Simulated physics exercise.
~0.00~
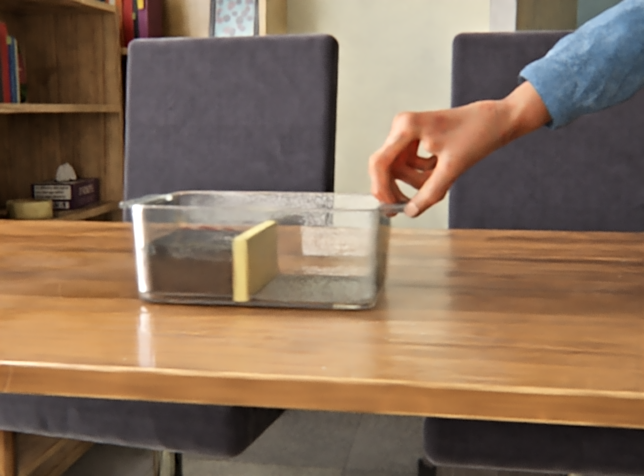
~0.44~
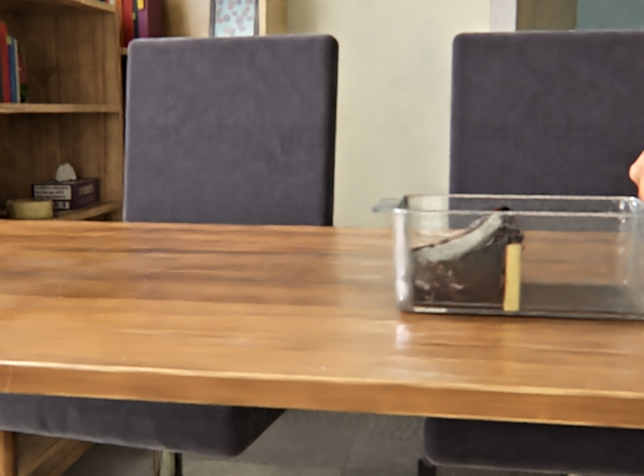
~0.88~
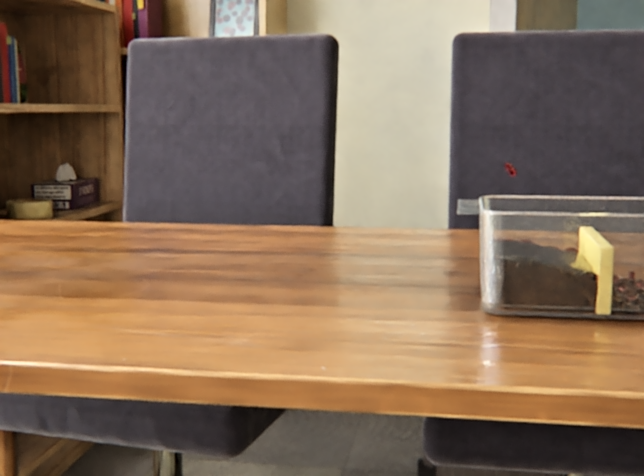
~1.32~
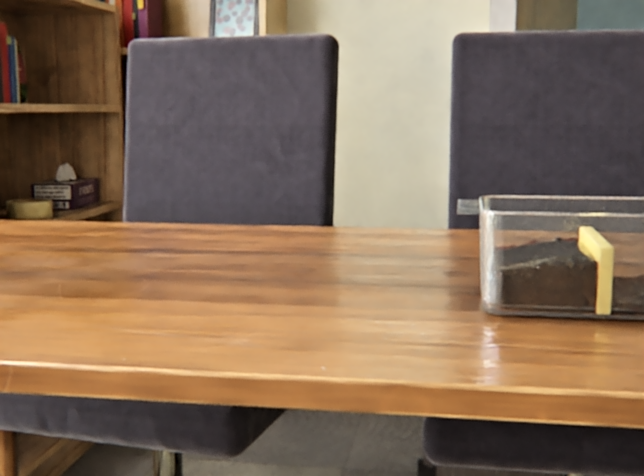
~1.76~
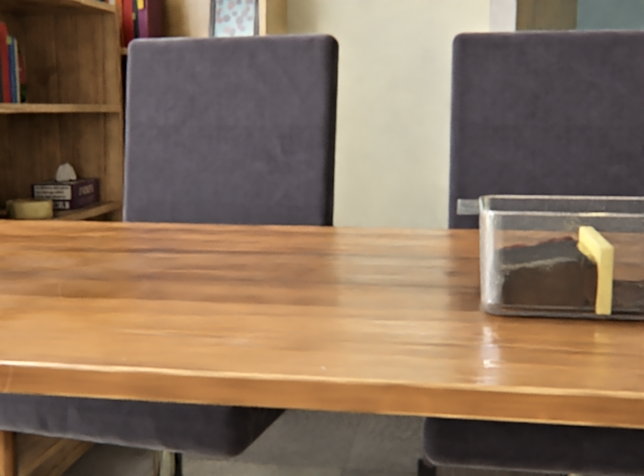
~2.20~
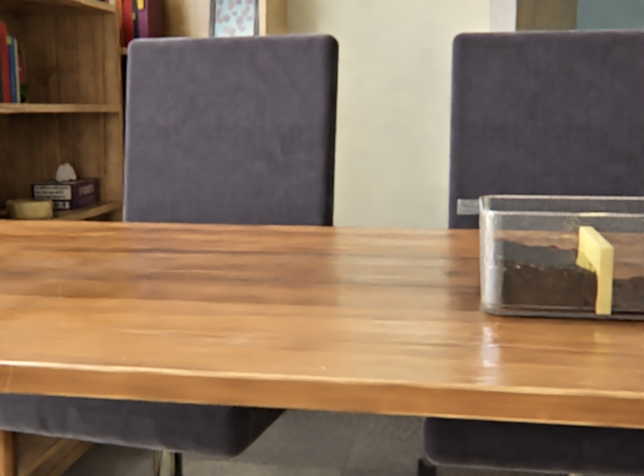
A hand pulls a clear divided box rightward, and dark liquid sloshes inside before it stops.
